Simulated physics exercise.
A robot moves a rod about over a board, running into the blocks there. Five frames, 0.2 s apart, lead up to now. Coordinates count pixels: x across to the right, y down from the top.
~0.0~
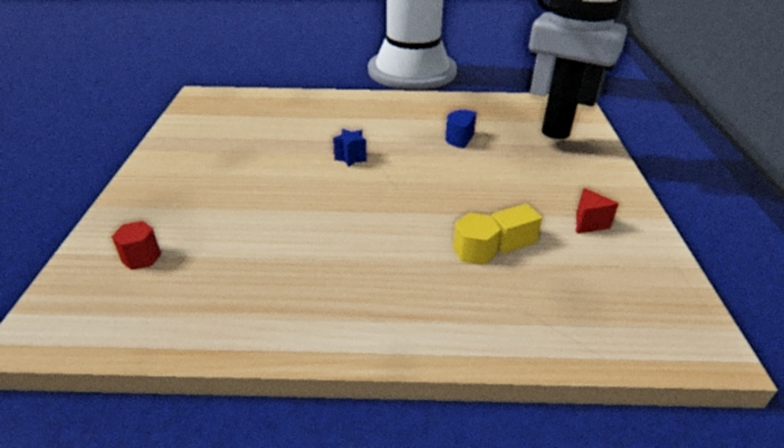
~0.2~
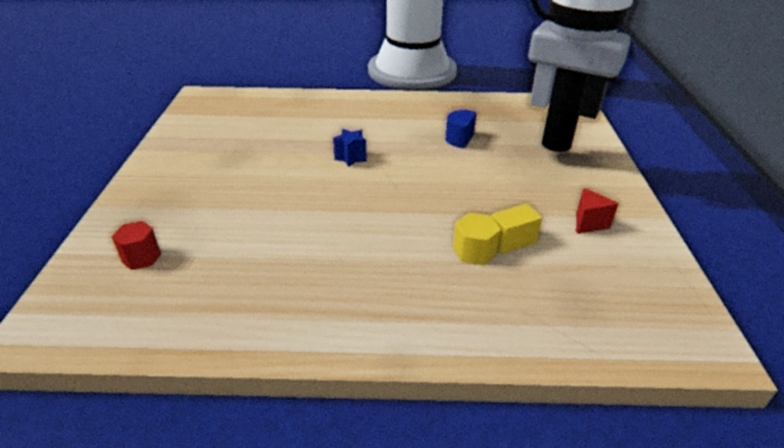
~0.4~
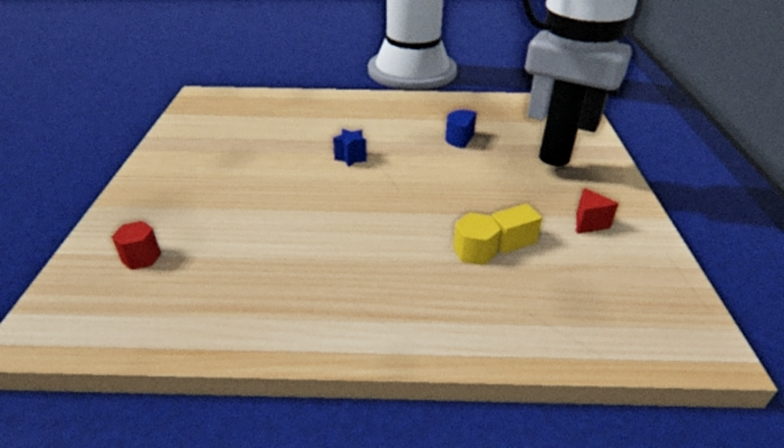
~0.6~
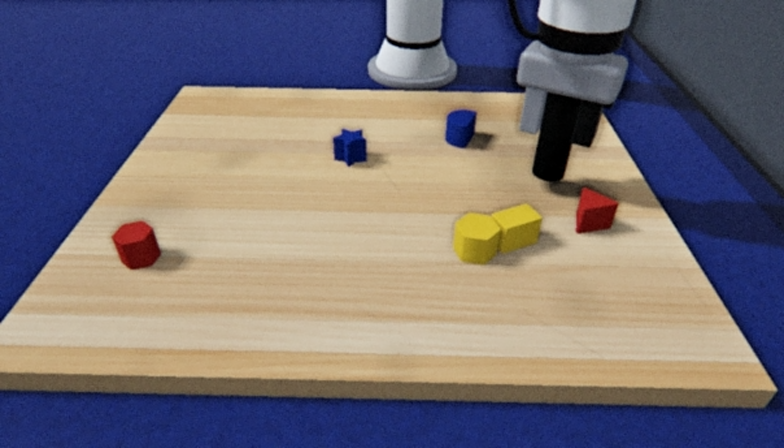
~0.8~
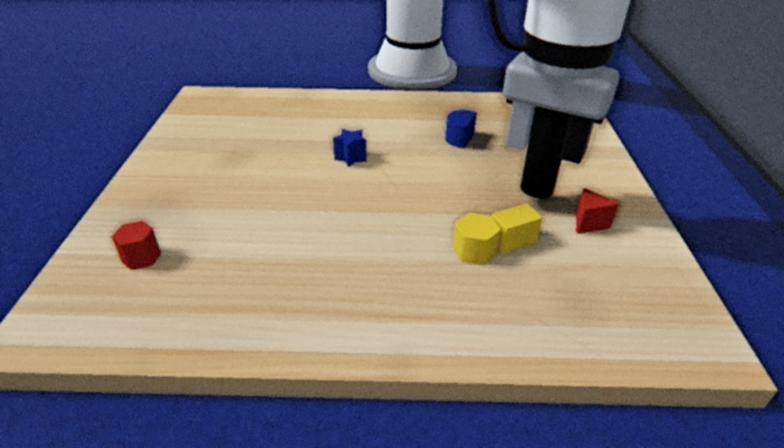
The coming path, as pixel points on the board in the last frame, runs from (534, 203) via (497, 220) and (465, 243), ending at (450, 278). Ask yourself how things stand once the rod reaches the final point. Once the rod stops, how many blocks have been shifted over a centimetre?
Total moved: One.
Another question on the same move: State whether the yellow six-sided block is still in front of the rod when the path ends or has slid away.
It stays on the rod's front.
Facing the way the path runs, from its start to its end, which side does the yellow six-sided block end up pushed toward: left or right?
The shift is leftward.
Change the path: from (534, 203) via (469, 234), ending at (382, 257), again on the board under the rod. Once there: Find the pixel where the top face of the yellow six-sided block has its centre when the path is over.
Most likely (465, 243).
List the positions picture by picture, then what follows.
In the first picture, tip of the rod at (556, 133), middles of tops, yellow six-sided block at (478, 225), yellow oblong at (517, 215).
In the second picture, rod at (556, 145), nothing pushed.
In the third picture, rod at (554, 159), nothing pushed.
In the fourth picture, rod at (548, 173), nothing pushed.
In the fifth picture, rod at (537, 189), yellow six-sided block at (478, 225), yellow oblong at (517, 215).
On the path given first. One third of the way, rod at (499, 206); nothing pushed yet.
Two thirds of the way, rod at (466, 229); yellow six-sided block at (468, 244), turned 20° anticlockwise.
At the end, rod at (451, 264); yellow six-sided block at (461, 283), turned 30° anticlockwise; yellow oblong unmoved.
